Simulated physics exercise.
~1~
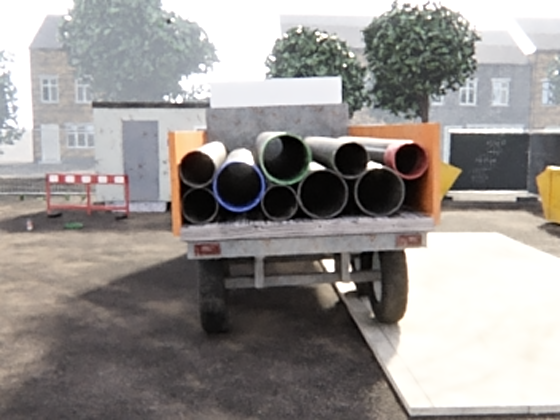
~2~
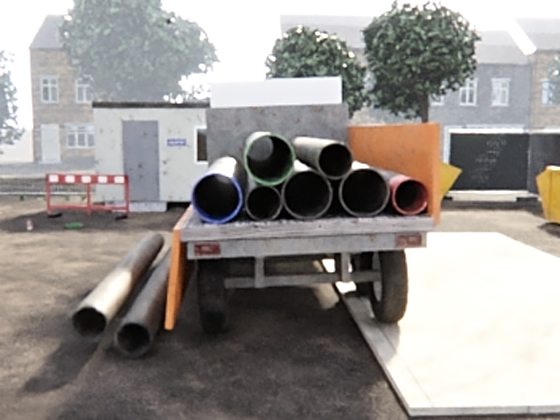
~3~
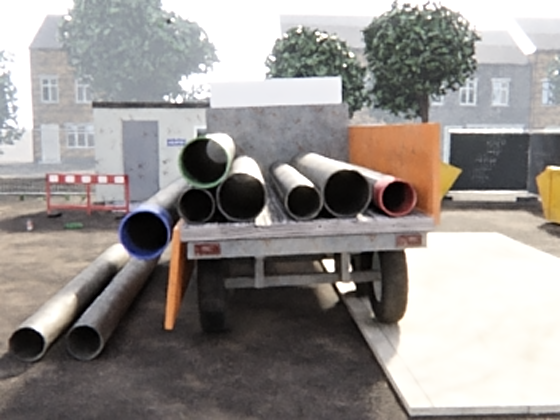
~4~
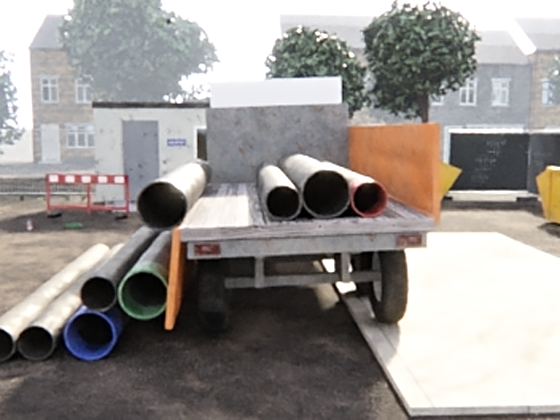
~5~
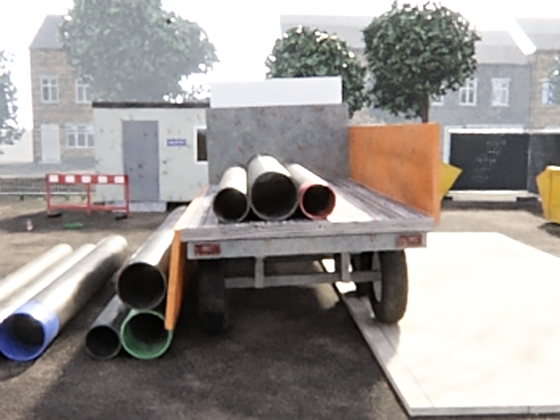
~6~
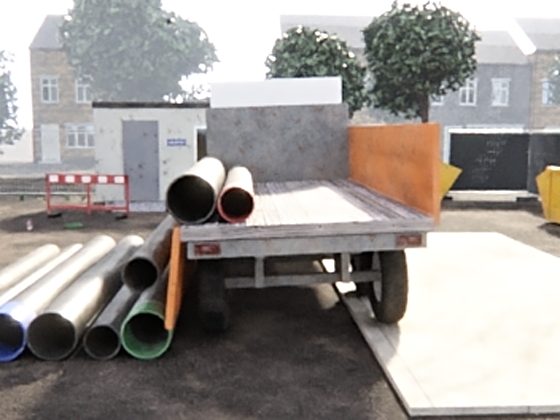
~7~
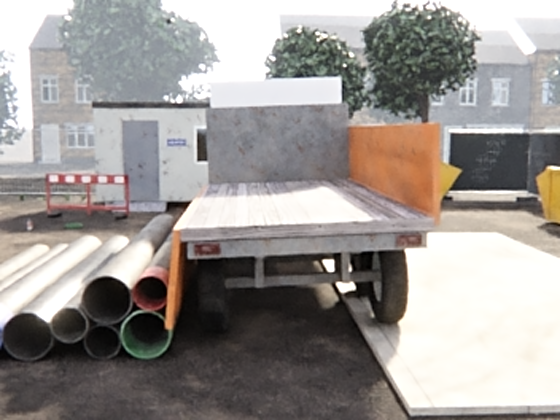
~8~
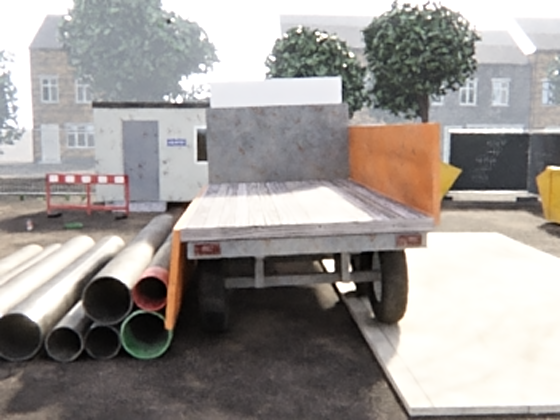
Steel pipes roll left off a flatbed lorry's deck and settle beside it, leaving it empty.
